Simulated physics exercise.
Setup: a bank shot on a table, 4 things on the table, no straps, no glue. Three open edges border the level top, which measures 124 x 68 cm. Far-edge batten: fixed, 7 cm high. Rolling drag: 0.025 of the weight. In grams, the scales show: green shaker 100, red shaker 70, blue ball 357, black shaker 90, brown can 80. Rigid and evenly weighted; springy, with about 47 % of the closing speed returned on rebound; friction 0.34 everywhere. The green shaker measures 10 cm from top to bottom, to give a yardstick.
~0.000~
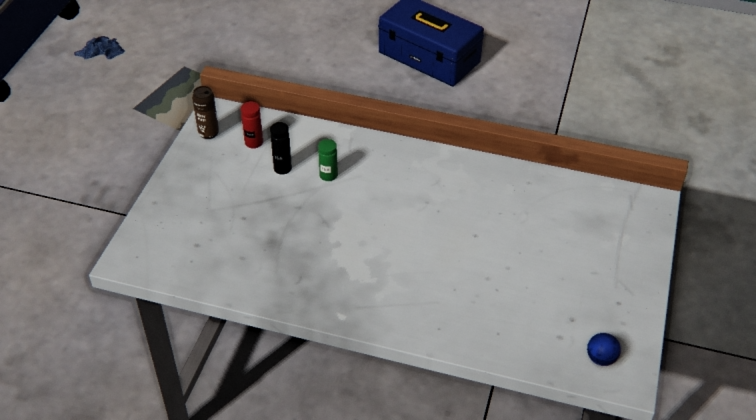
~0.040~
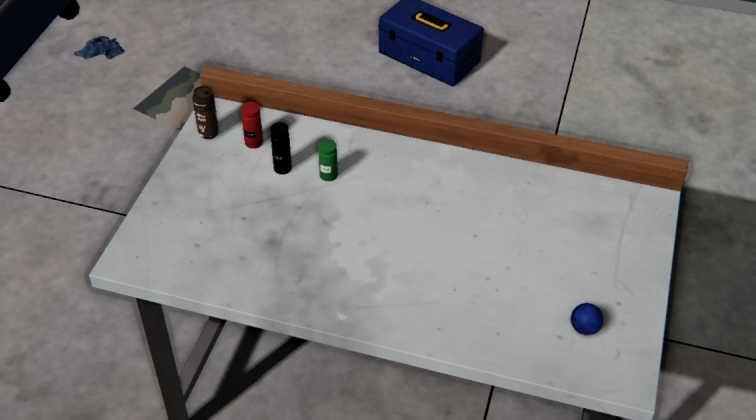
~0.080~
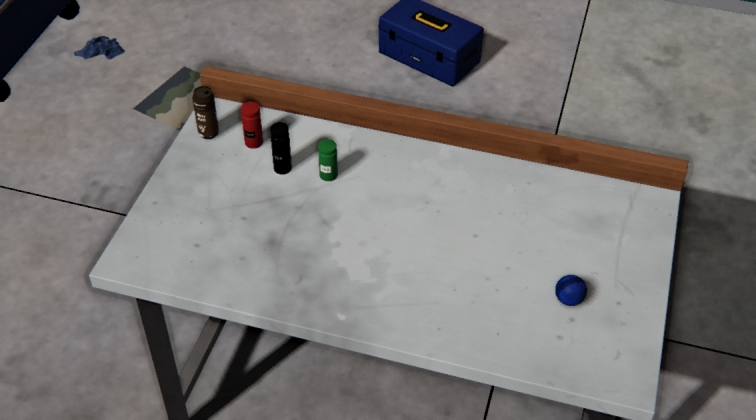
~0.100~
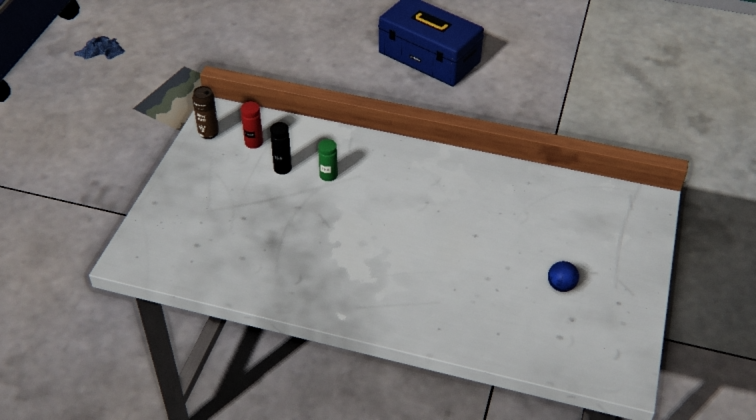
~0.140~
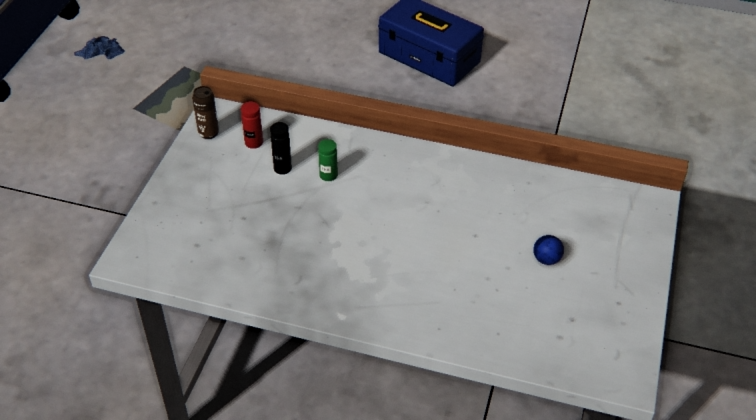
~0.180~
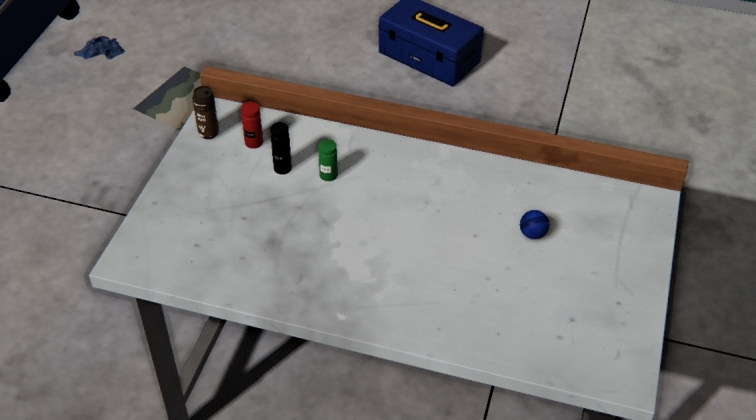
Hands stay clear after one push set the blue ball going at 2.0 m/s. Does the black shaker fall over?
Still balanced.
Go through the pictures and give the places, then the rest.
The first picture shows blue ball (604, 349); black shaker (281, 148).
The second picture shows blue ball (587, 319); brown can (206, 114).
The third picture shows blue ball (571, 290); red shaker (252, 125).
The fourth picture shows blue ball (563, 276); green shaker (328, 160).
The fifth picture shows blue ball (549, 250); brown can (206, 114).
The sixth picture shows blue ball (535, 225); black shaker (281, 149).
After 0.58 s, blue ball near (391, 175).
After 1.08 s, blue ball near (222, 200); green shaker moved 2 cm.
After 1.68 s, blue ball near (67, 321); green shaker moved 2 cm.
In the end (2.0 s), all 4 under 4 cm from the start. At the end, from the last picture's camera, black shaker near (281, 149).
